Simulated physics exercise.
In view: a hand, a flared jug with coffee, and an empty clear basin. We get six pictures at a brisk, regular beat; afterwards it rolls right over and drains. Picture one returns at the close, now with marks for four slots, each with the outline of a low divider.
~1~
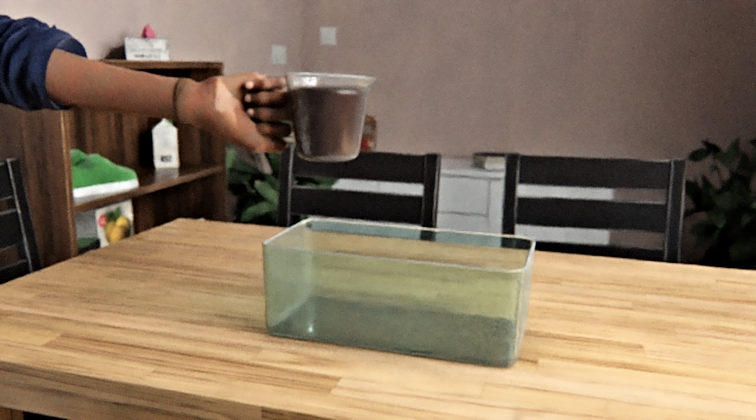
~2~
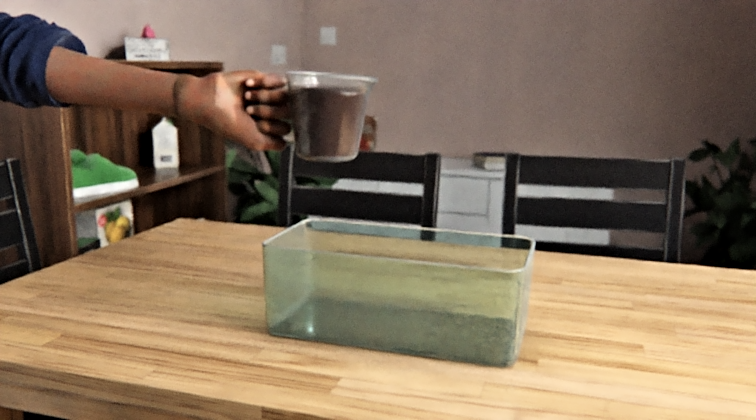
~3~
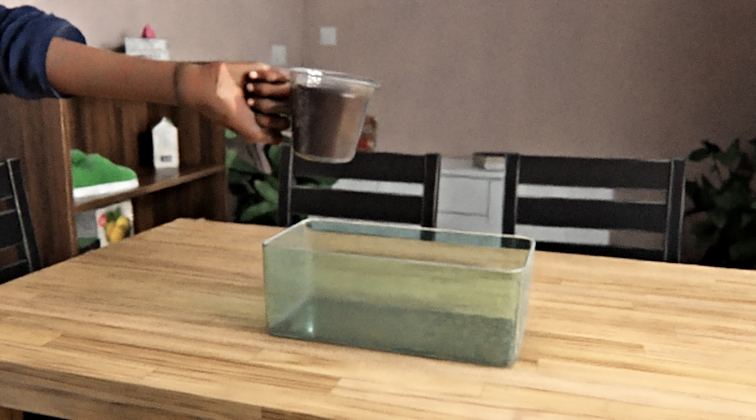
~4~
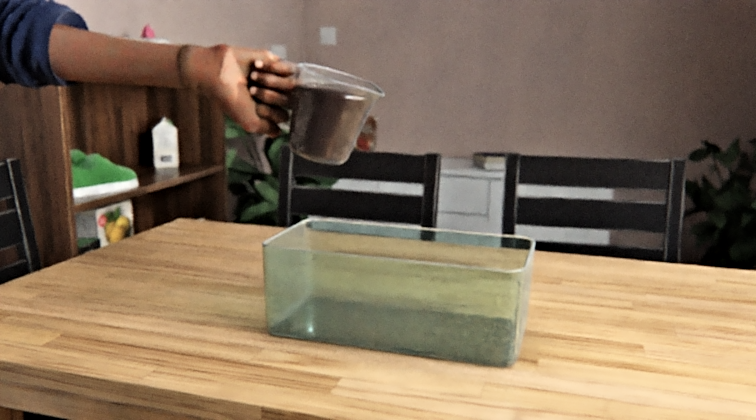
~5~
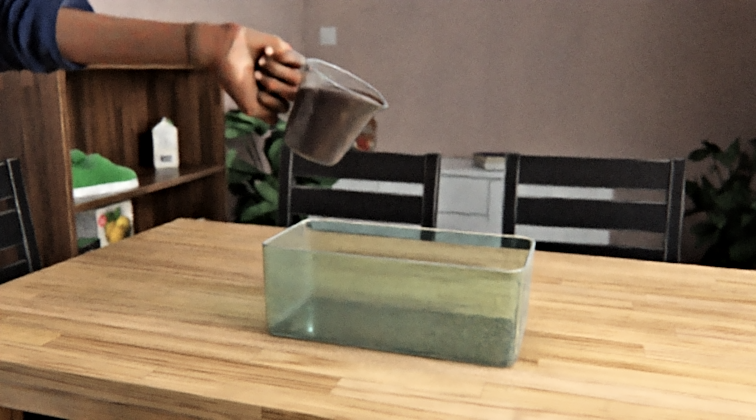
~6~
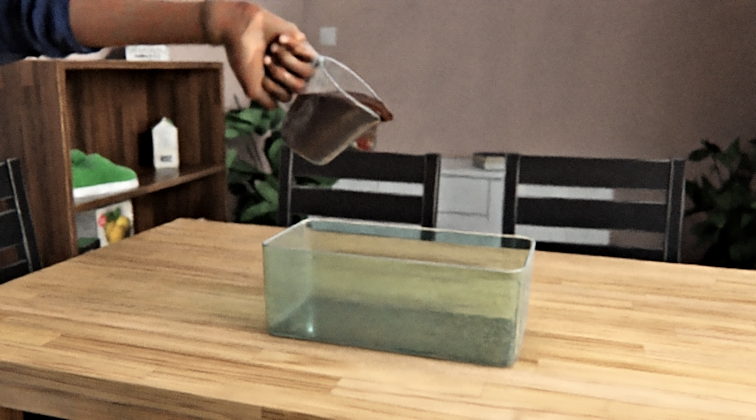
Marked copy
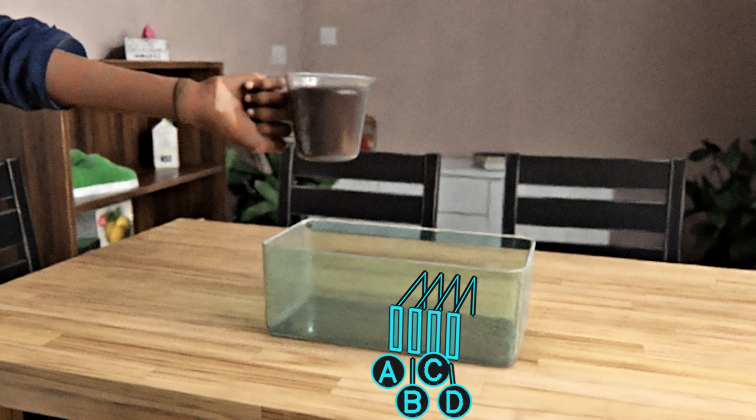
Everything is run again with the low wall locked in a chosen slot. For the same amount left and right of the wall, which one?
B is best.
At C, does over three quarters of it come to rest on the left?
Yes.
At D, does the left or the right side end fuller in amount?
The left side.
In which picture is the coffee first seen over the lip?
Picture 6.
On the marked copy, A at (394, 356); B at (412, 359); C at (431, 361); D at (450, 364).
If A is chosen, about 9 % ends left of the wall and 88 % right of it; 3 % is lost outside.
If B is chosen, about 57 % ends left of the wall and 40 % right of it; 3 % is lost outside.
If C is chosen, about 91 % ends left of the wall and 4 % right of it; 4 % is lost outside.
If D is chosen, about 93 % ends left of the wall and 3 % right of it; 5 % is lost outside.
